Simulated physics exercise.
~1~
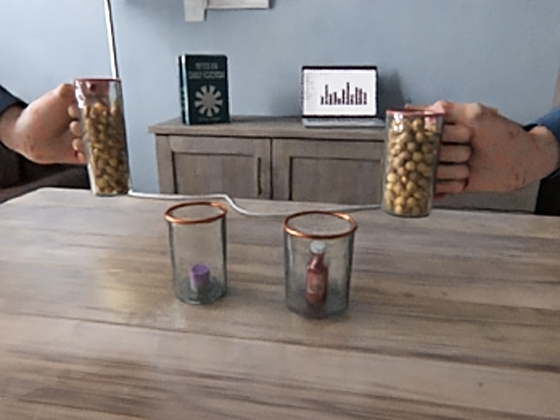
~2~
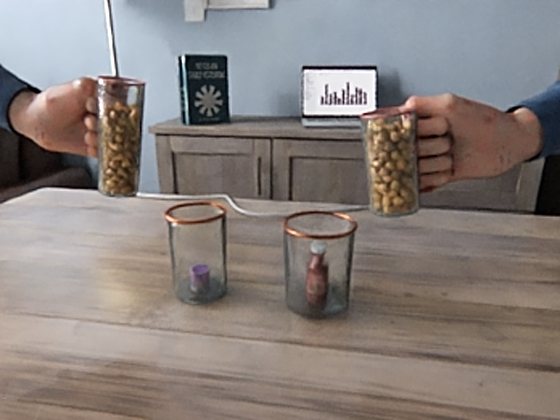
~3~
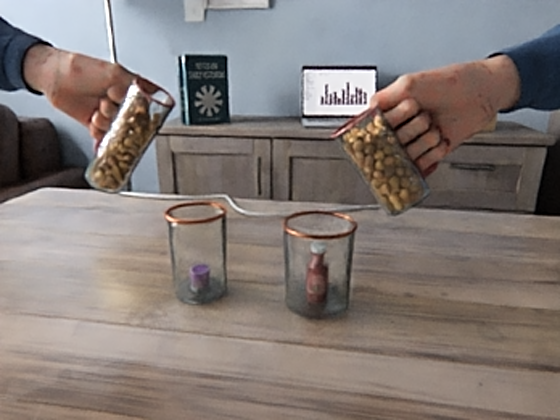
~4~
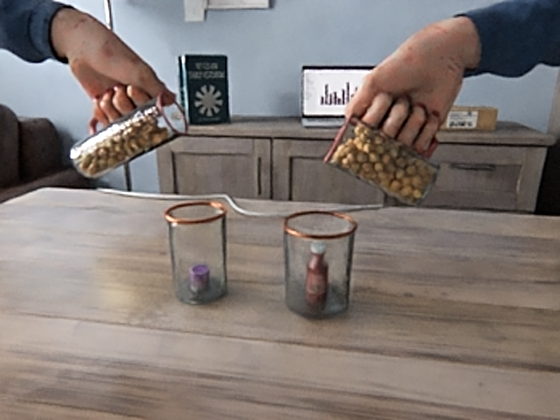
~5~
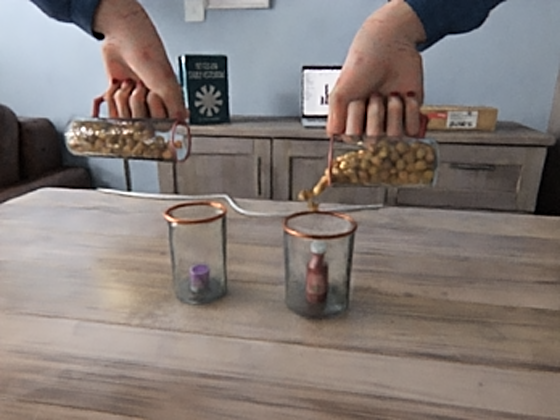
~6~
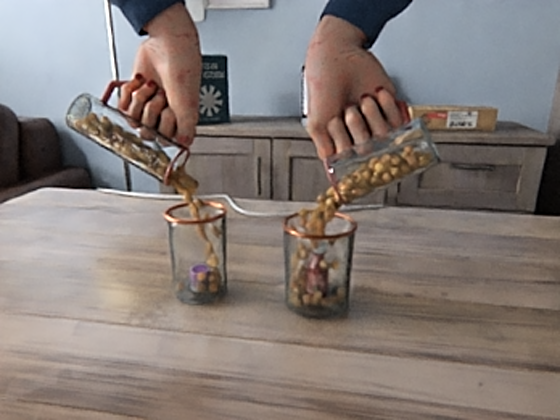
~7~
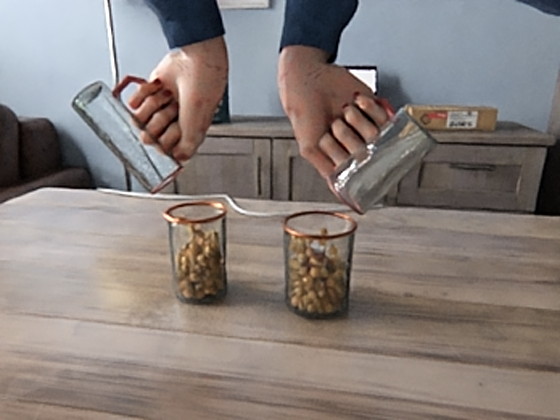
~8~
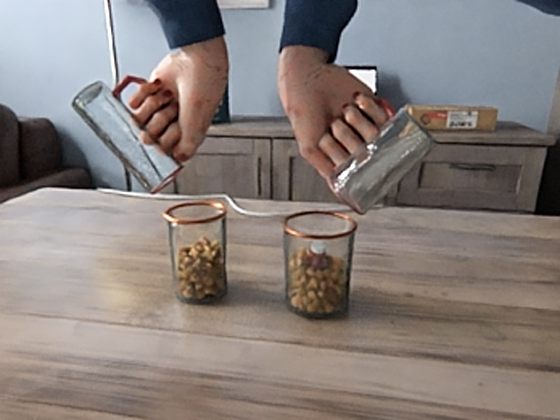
In a room with pale blue walls, seen from the front by a still camera, a wooden table stands before a grey-brown cabinet holding a dark green book. Two clear glasses with copper-coloured rims sit on the table, a small purple object in the left one and a taller reddish-brown bottle in the right. Two hands hold clear cups of tan, nut-like pieces above them, move inward and tip them over. The right cup begins spilling first, then both pour into the glasses until empty. Both glasses end about half full, the purple object buried and the bottle's pale top still showing.
